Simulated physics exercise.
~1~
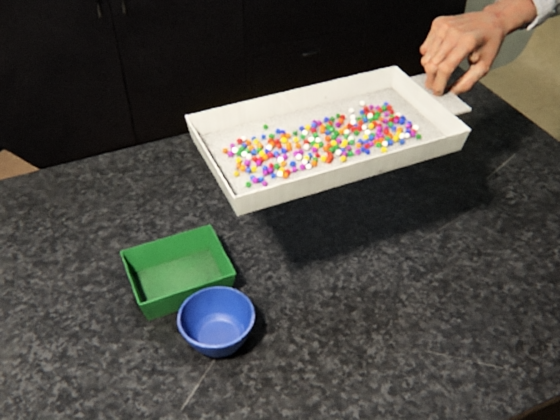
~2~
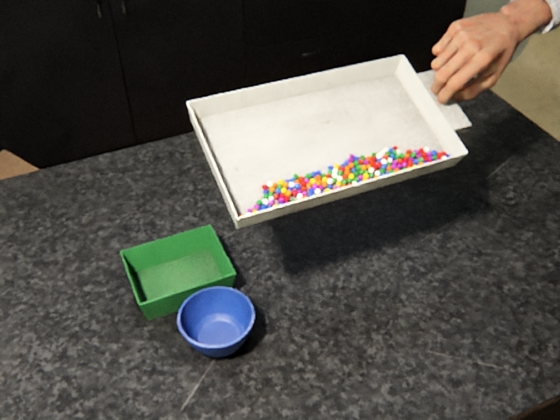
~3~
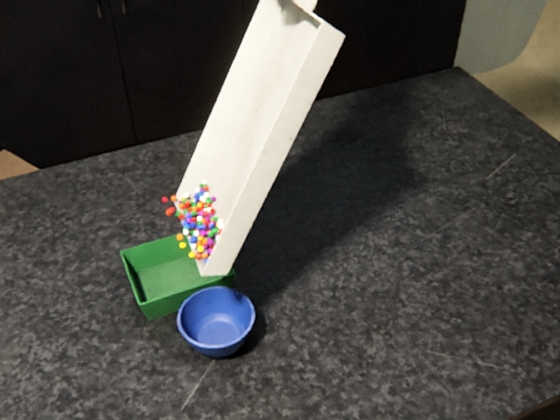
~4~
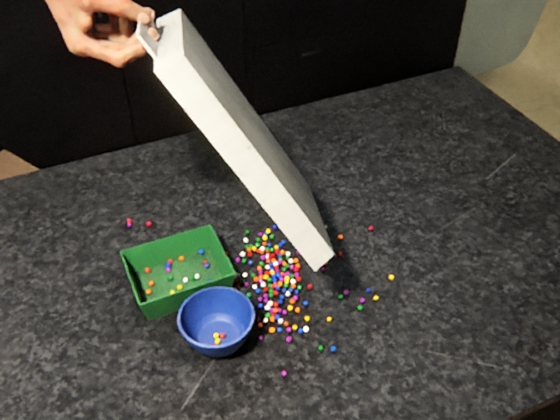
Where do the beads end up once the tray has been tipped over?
Most of the beads end up outside the containers, scattered on the table. Only a small share lands in the green tin, and hardly any in the blue bowl.
